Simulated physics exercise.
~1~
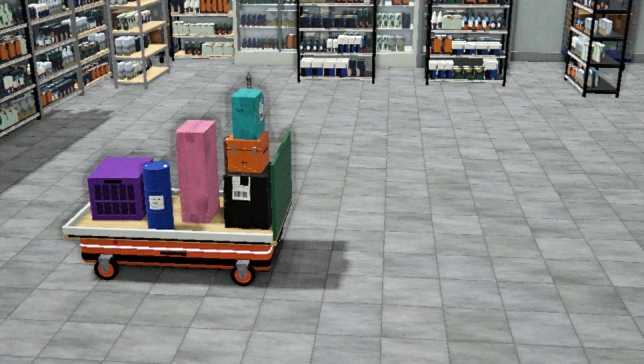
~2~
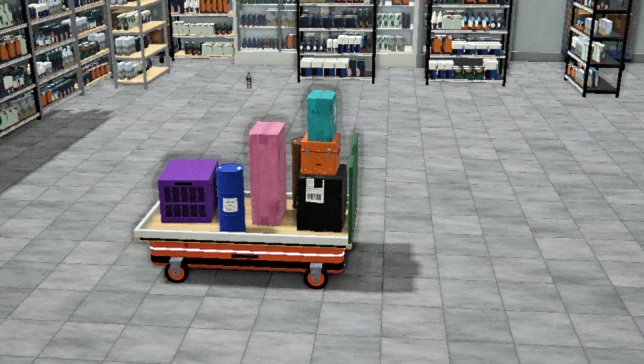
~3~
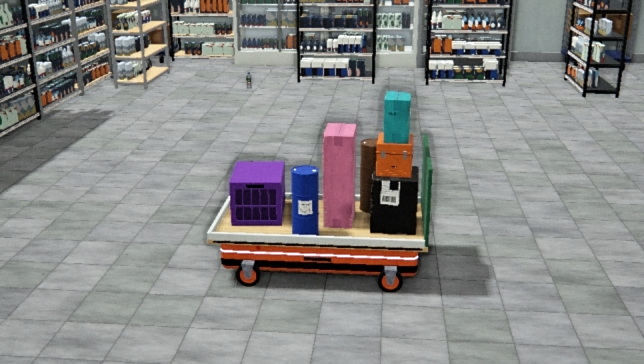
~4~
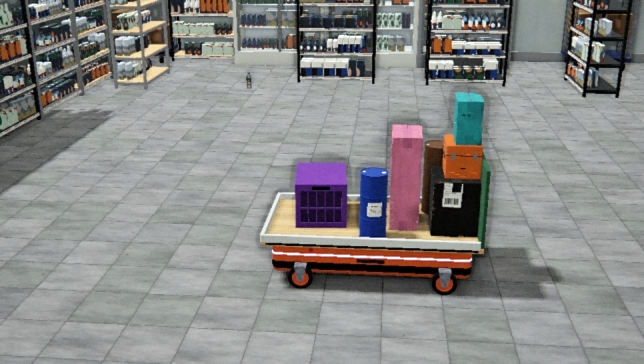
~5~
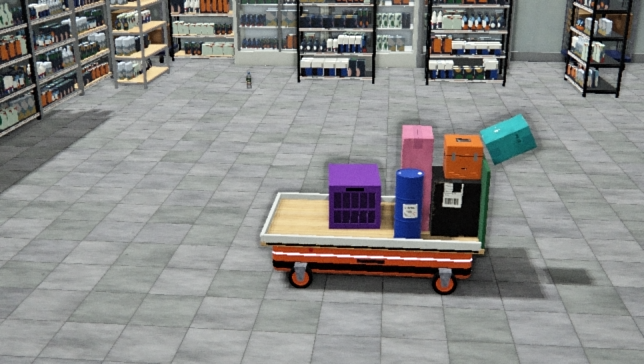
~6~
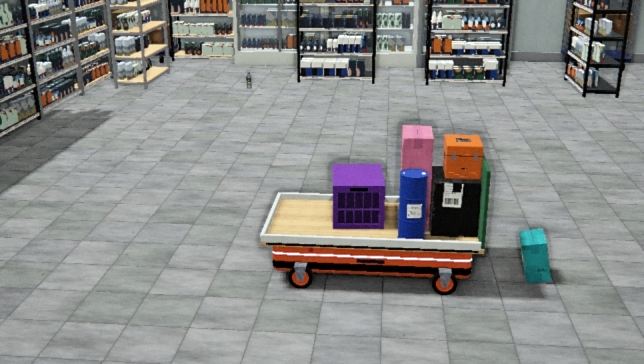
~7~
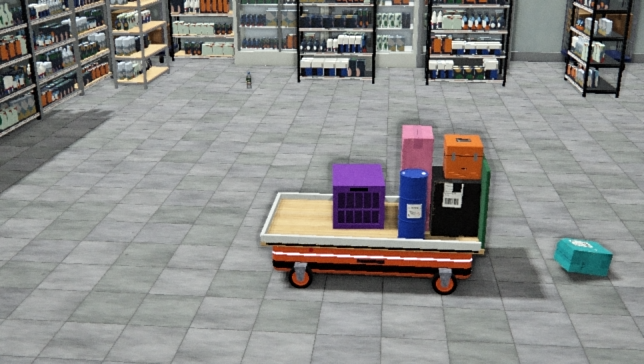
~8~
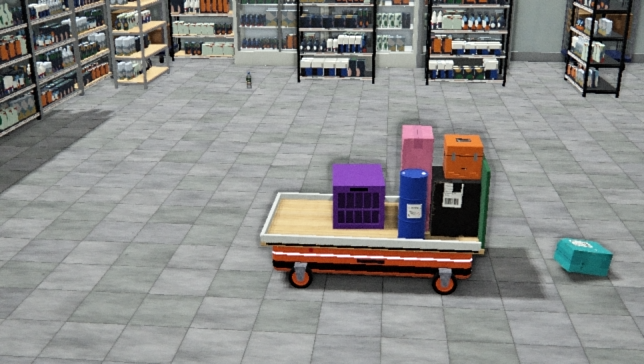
In a store, a loaded cart rolls right and stops, and a turquoise box tumbles off.
